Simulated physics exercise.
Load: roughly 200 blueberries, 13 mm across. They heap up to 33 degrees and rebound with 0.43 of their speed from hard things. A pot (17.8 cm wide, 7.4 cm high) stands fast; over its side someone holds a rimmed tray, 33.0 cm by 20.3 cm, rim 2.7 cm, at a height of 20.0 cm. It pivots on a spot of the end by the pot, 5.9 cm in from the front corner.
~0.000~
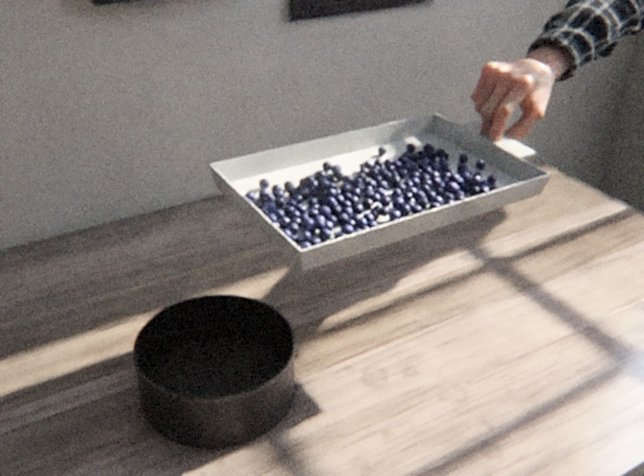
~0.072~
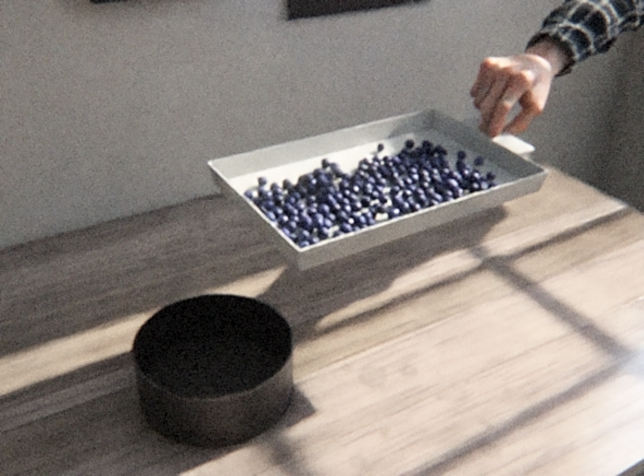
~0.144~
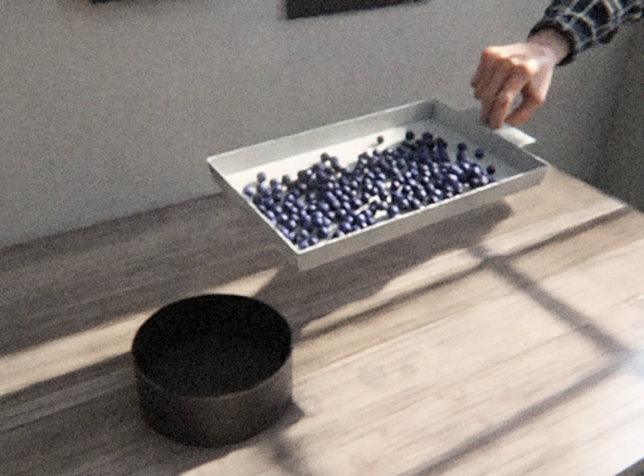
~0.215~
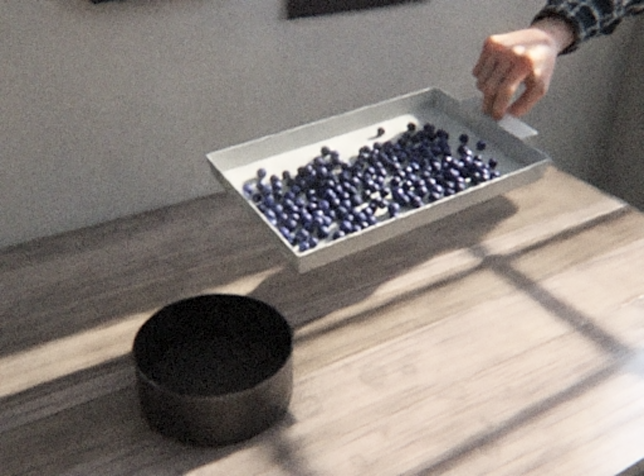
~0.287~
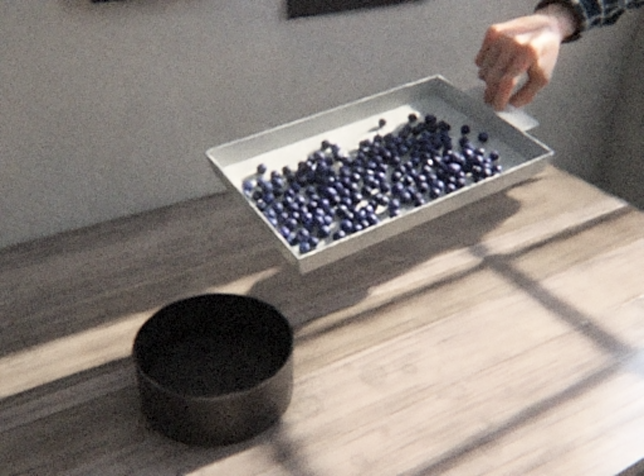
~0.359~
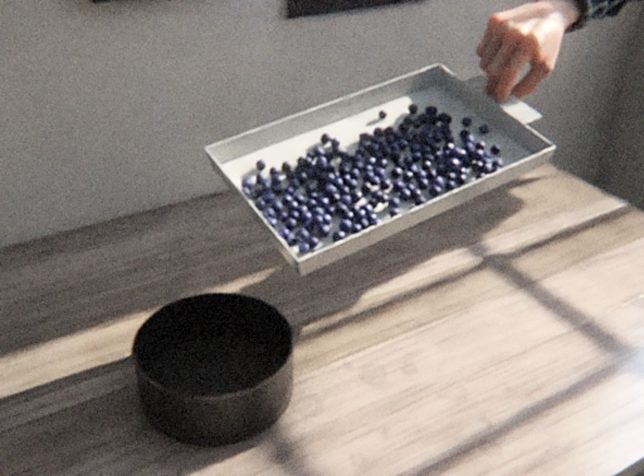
In this clip, a hand holds a rimmed tray of blueberries above a wooden table, beside a dark round pot, and gradually raises the tray's right end, tilting it slightly down toward the left while the berries stay clustered.
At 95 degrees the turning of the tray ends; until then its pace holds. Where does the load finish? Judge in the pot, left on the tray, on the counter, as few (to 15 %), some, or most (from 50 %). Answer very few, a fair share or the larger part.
Pot: Very few, tray: Very few, counter: The larger part.
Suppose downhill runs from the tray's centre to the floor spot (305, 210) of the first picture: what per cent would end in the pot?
About 80 per cent.
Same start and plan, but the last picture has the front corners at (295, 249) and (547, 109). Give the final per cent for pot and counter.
Pot 80, counter 20.
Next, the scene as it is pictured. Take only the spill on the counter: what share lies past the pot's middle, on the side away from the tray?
Some 30 per cent.
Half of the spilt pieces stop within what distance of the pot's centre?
Roughly 16 cm.
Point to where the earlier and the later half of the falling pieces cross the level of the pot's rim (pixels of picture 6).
First near (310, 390), later near (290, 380).
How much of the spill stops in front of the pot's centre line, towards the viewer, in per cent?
Roughly 100 per cent.
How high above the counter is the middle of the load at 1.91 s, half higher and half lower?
Roughly 28 cm.
Then, at 1.29 s, tilt 51 degrees; the tray holds 100 %, the pot 0 %.
Then, at 1.91 s, tilt 76 degrees; the tray holds 100 %, the pot 0 %.
After 2.57 s, tilt 95 degrees; the tray holds 10 %, the pot 5 %.
At rest (4.1 s), pot 5 %, tray 0 %, counter 95 %.
